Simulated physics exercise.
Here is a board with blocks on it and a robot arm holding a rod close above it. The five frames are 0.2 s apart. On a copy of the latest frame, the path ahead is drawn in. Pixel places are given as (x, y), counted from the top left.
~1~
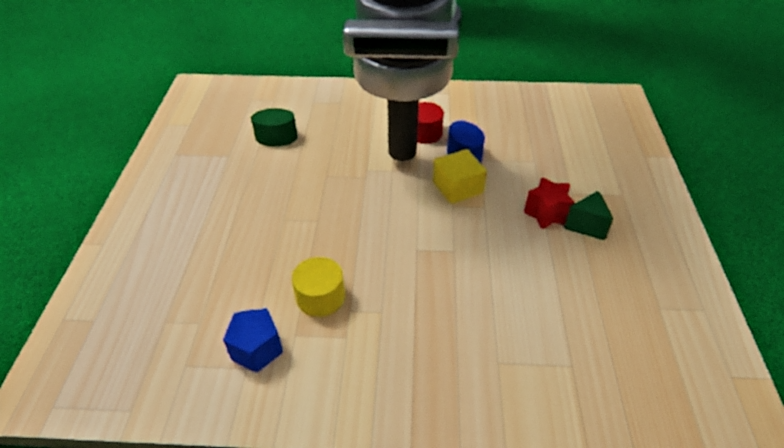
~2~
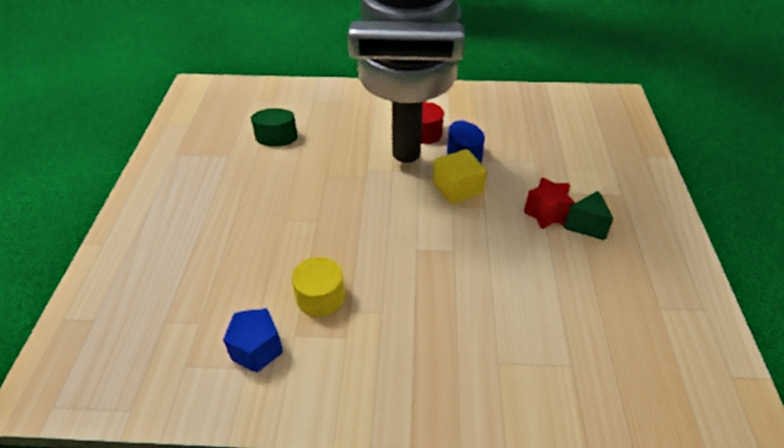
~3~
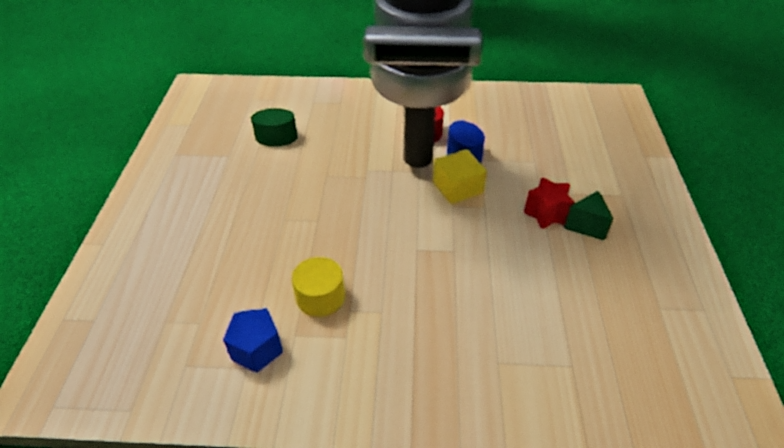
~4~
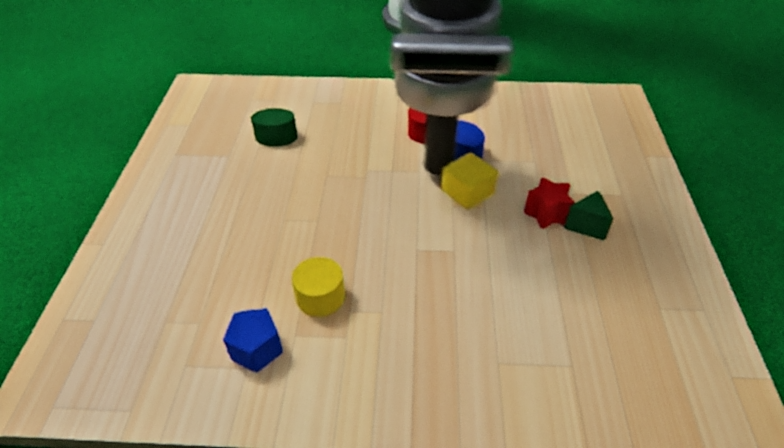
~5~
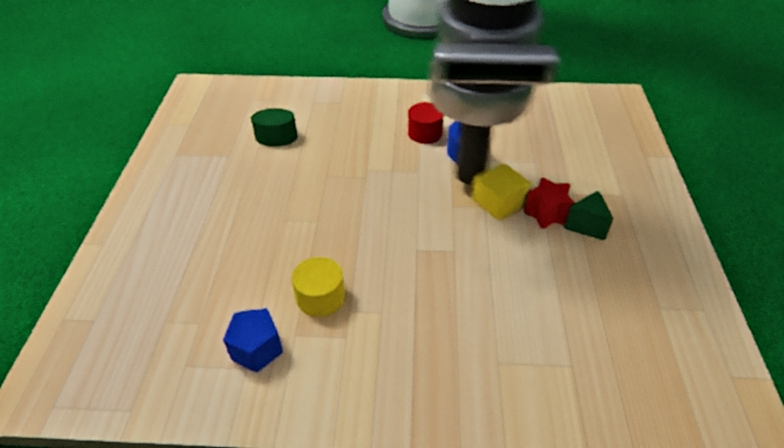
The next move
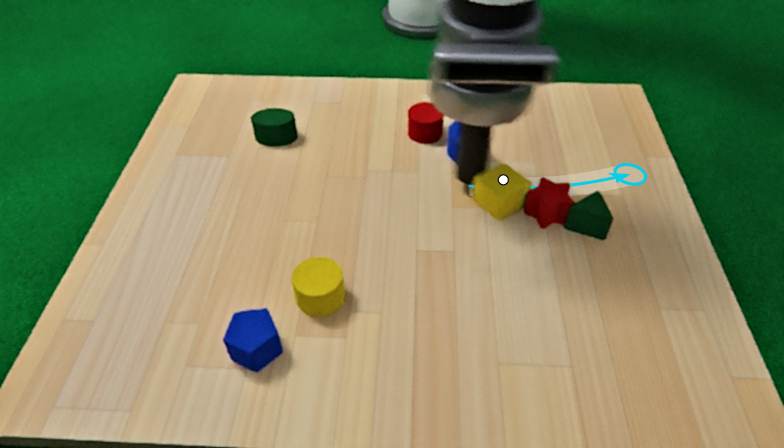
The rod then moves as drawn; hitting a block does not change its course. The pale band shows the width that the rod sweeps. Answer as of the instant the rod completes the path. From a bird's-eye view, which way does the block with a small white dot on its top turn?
Clockwise.
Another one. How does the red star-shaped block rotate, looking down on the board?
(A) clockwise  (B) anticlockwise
I choose B.
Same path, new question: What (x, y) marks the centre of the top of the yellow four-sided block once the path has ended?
It should be at (530, 191) by then.
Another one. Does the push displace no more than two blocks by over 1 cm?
No
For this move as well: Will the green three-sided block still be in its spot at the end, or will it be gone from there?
From what I can tell, it won't keep its place.
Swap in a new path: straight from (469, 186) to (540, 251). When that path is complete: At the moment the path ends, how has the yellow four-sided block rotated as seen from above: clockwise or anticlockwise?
It is turned anticlockwise.
Drawn move, from (469, 186) via (553, 187), ending at (630, 174); the dot is on the yellow four-sided block.
On the path given first. One third of the way, rod (528, 178); yellow four-sided block (530, 191), turned 30° clockwise; red star-shaped block (573, 203), turned 30° anticlockwise; green three-sided block (612, 210).
Two thirds of the way, rod (584, 174); yellow four-sided block (530, 191), turned 35° clockwise; red star-shaped block (573, 203), turned 30° anticlockwise; green three-sided block (612, 210).
At the end, rod (634, 164); blue elliptical block still; yellow four-sided block (530, 191), turned 35° clockwise; red star-shaped block (573, 203), turned 30° anticlockwise; green three-sided block (612, 210).
